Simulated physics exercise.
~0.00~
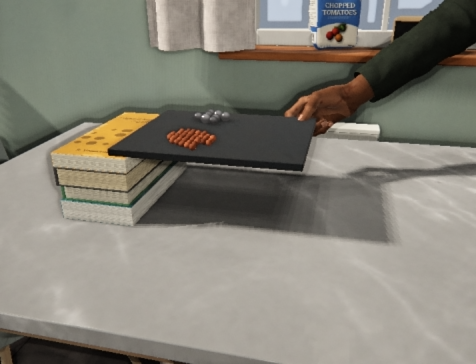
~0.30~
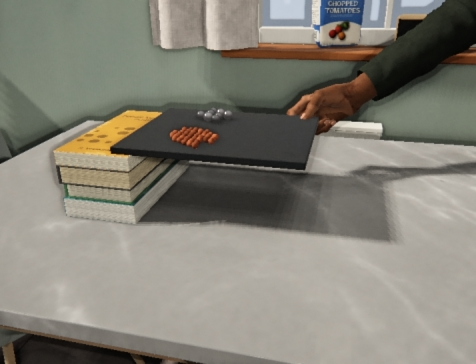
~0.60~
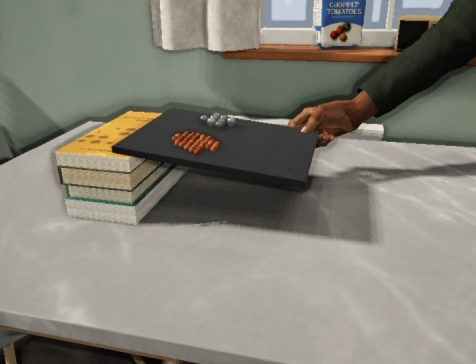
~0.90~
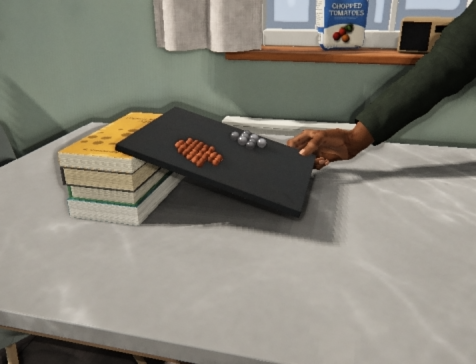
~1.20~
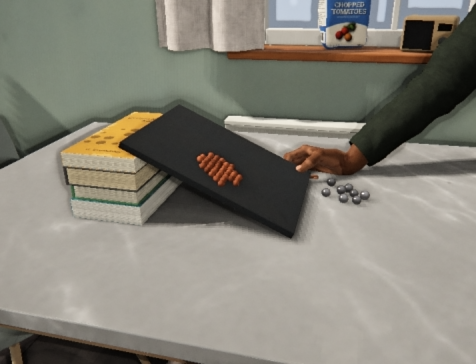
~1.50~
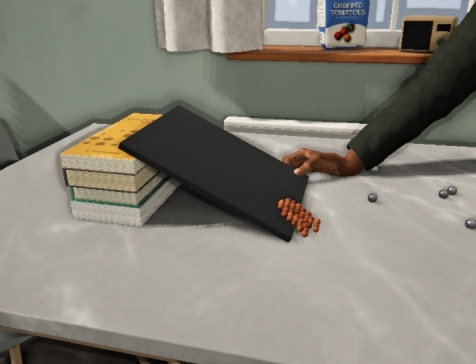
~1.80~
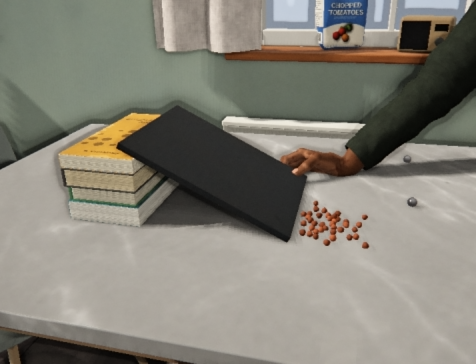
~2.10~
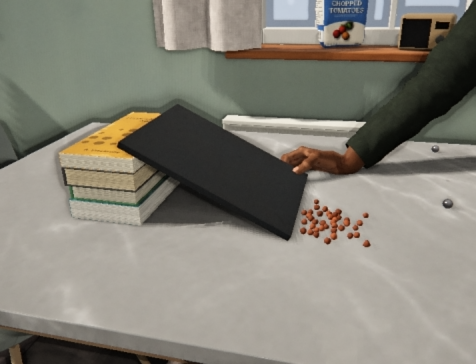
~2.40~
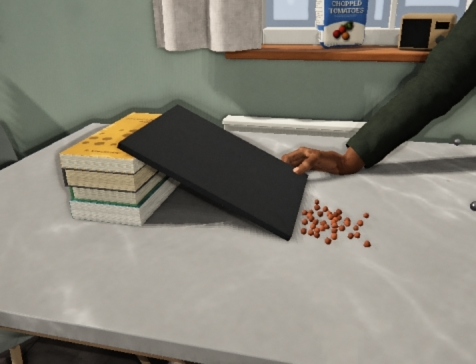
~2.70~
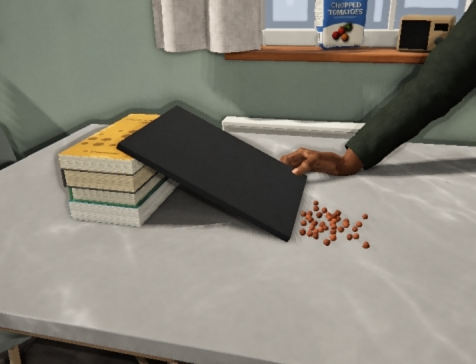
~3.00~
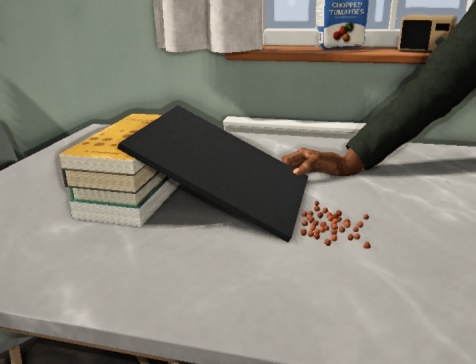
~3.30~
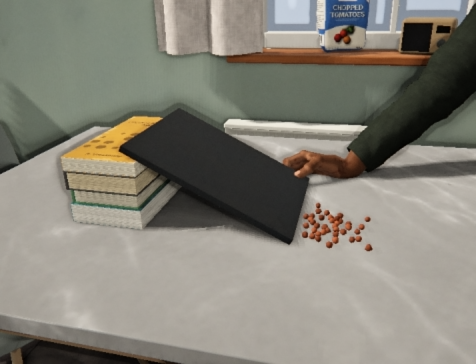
On a grey table, a hand lowers a black board's right end, silver balls rolling away, orange-brown beads sliding off and settling nearby.
